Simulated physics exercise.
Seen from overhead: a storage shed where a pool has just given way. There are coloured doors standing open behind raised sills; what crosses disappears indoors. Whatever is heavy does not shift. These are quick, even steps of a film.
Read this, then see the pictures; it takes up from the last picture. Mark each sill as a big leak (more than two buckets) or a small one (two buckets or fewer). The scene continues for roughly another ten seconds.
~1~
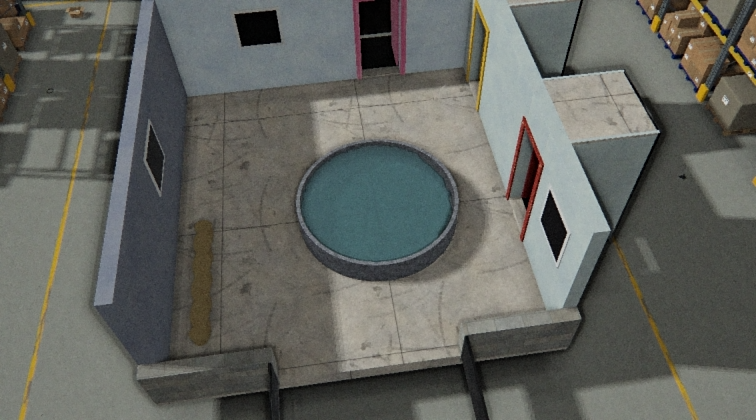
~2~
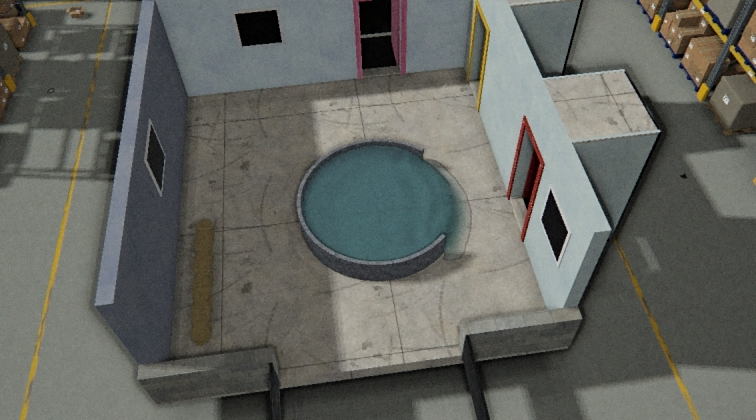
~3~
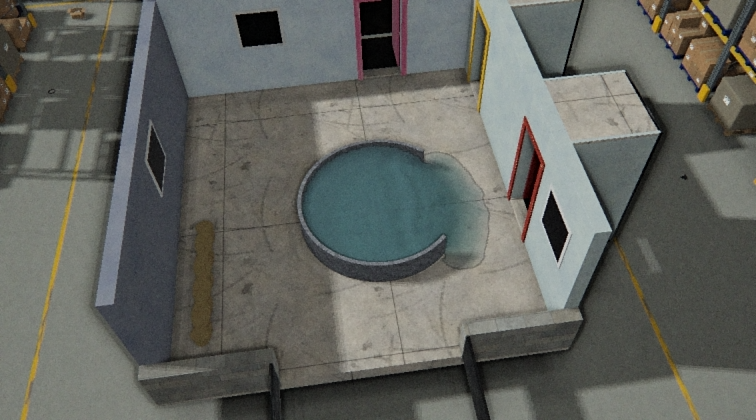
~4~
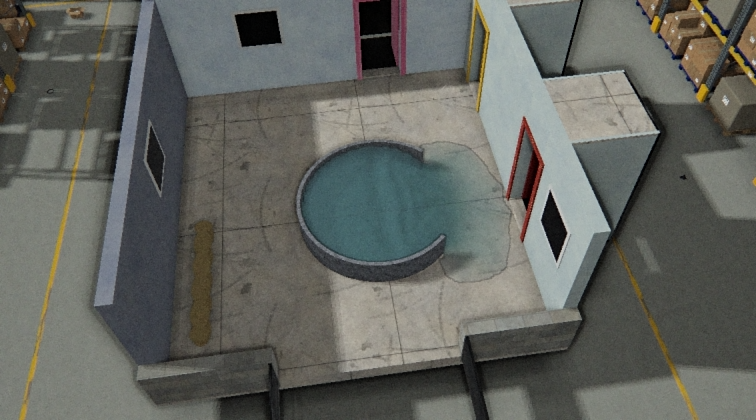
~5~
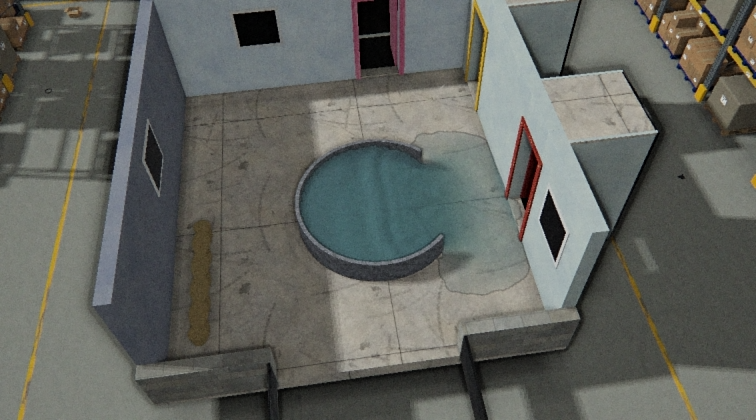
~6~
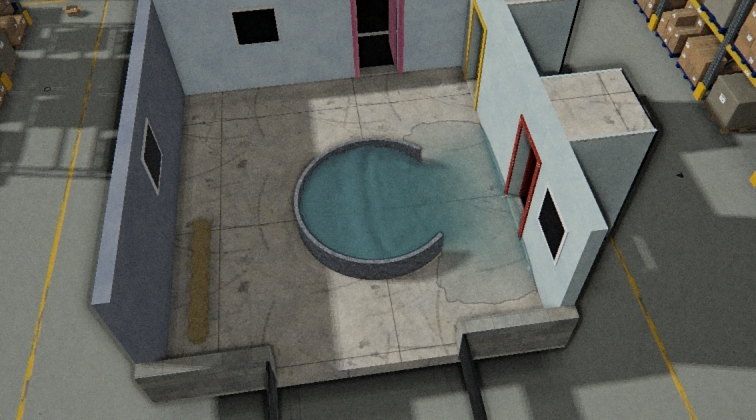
Pink door: Big; yellow door: Big; red door: Big.
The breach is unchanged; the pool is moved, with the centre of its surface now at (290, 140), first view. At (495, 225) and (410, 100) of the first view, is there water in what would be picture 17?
Soaked, soaked.
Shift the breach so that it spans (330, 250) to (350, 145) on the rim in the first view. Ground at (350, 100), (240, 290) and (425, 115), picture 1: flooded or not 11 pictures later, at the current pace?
Bone-dry, submerged, bone-dry.
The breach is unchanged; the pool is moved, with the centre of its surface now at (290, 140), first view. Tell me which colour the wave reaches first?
Door: The pink door.
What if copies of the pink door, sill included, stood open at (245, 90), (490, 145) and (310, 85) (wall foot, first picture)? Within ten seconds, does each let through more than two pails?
Below; above; below.
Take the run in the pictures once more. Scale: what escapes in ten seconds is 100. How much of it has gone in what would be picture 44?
It would be around 80 %.
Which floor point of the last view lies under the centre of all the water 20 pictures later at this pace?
I would point to (422, 199).
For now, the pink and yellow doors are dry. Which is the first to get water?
The yellow one.
A moment on, water covers 15 % of the floor; the pink door not reached, the yellow door wet at the sill, nothing in, the red door over two buckets in.
Next, water covers 20 % of the floor; the pink door not reached, the yellow door wet at the sill, nothing in, the red door far over two buckets in.
Then, water covers 40 % of the floor; the pink door under two buckets in, the yellow door under two buckets in, the red door far over two buckets in.
Later, water covers 75 % of the floor; the pink door over two buckets in, the yellow door over two buckets in, the red door far over two buckets in.
In the end, water covers 95 % of the floor; the pink door over two buckets in, the yellow door over two buckets in, the red door far over two buckets in.
